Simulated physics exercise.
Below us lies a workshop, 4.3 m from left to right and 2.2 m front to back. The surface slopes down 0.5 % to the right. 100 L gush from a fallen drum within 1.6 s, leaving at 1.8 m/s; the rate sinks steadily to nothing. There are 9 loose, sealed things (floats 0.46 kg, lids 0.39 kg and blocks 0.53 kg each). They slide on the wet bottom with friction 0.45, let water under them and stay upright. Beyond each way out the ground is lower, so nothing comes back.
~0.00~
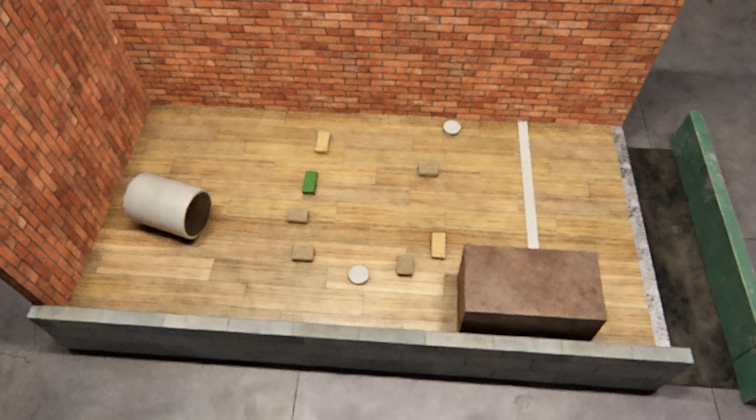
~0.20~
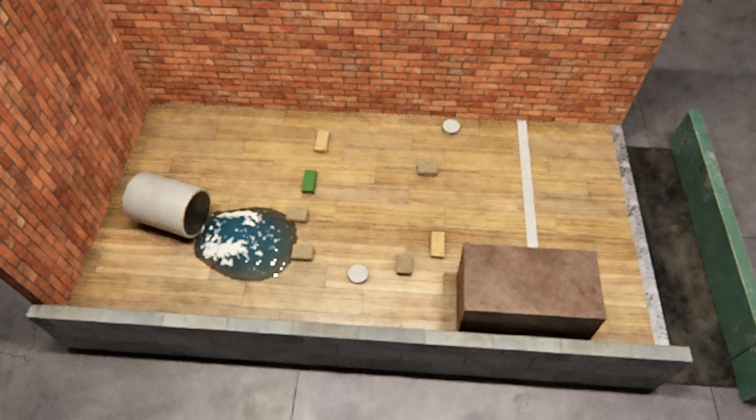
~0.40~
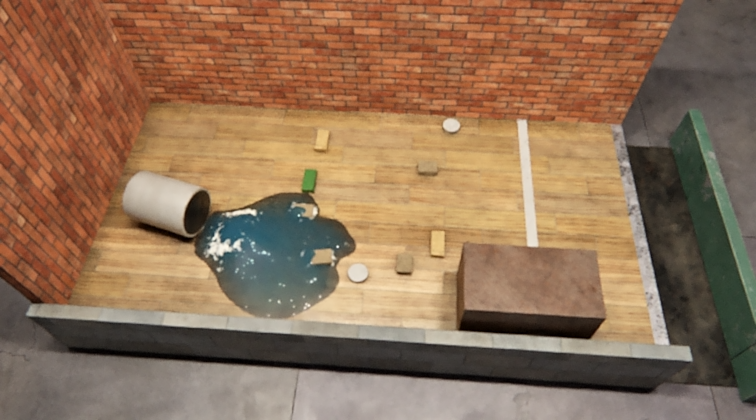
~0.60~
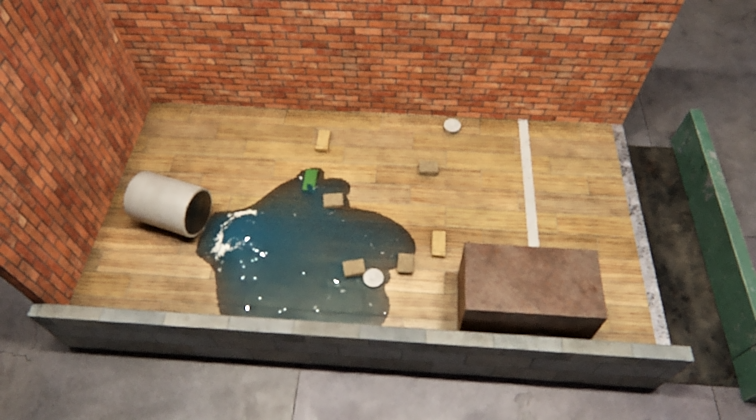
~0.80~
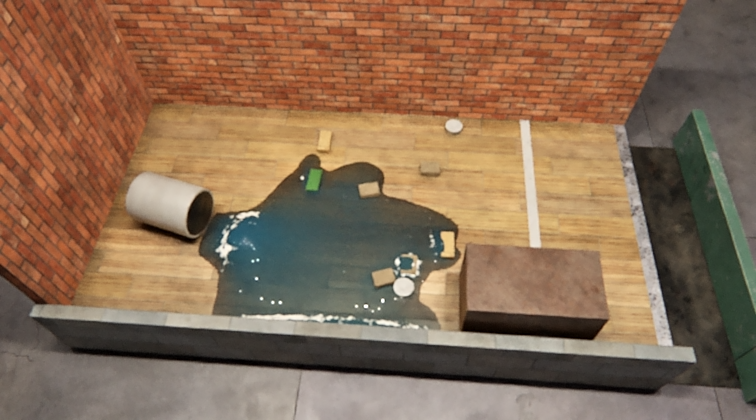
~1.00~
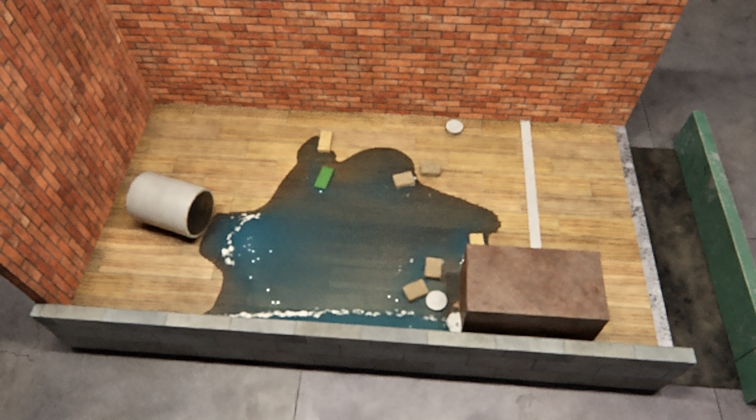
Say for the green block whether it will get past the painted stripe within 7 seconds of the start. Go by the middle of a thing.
Green block stays short.
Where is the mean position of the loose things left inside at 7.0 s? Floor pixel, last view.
Near (471, 181).
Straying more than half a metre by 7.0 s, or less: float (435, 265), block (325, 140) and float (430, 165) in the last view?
In that order: Past it, under, over.
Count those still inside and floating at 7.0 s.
At that moment 0.
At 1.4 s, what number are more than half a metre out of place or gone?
4 of them.
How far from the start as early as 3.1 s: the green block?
About 50 cm.
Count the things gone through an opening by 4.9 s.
By then 3.
After 1.4 s the green block is near (352, 165), 0.4 m from its start, aground; 1 of 9 are over the mark; 3 afloat.
After 3.1 s the green block is near (369, 157), 0.5 m from its start, aground; 4 of 9 are over the mark; 4 afloat.
After 4.9 s the green block is near (369, 157), 0.5 m from its start, aground; 6 of 9 are over the mark; 0 afloat.
After 7.0 s the green block is near (369, 157), 0.5 m from its start, aground; 6 of 9 are over the mark; 0 afloat.
